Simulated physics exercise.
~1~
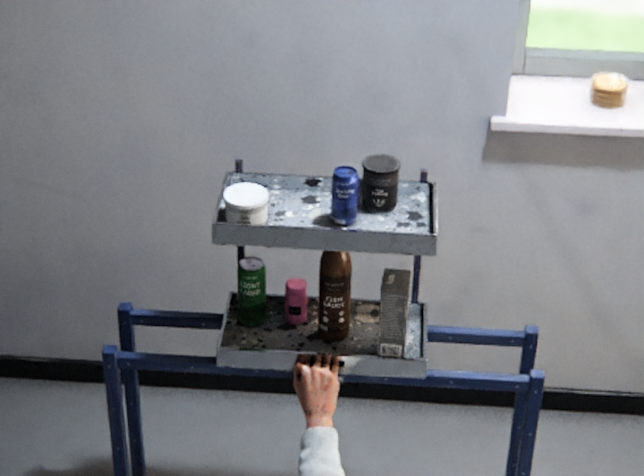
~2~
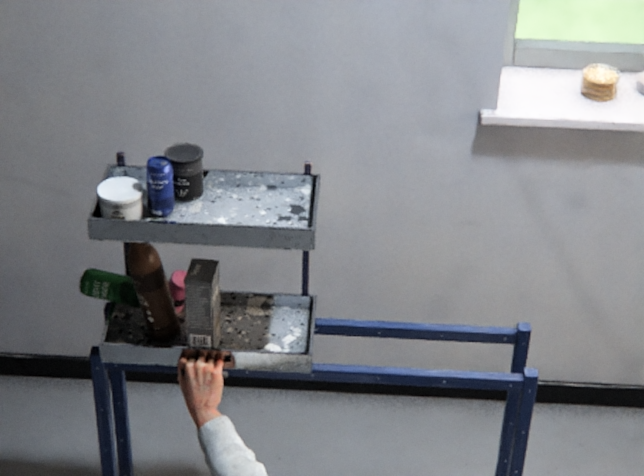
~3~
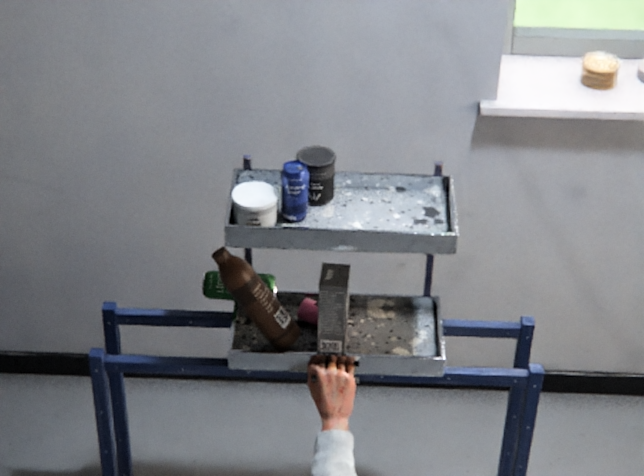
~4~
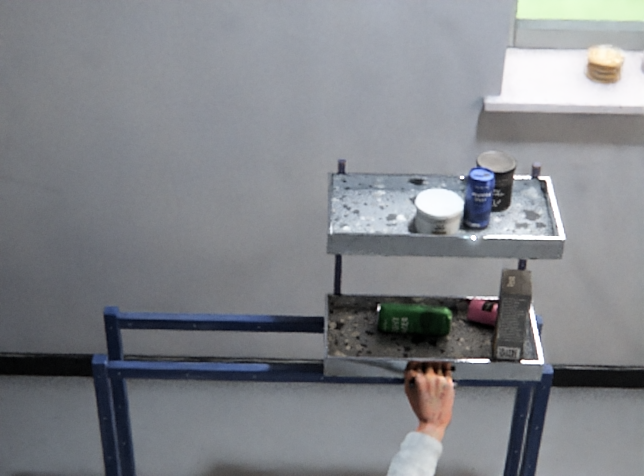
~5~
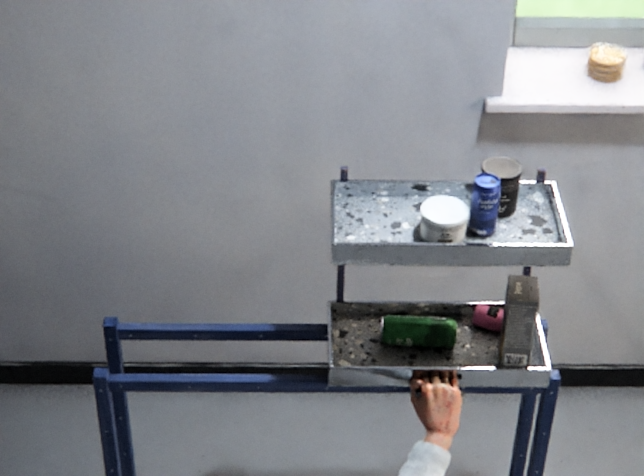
Grey-walled room, a hand shoving a two-tier tray left then right, toppling green can and pink shaker, brown bottle gone from view.
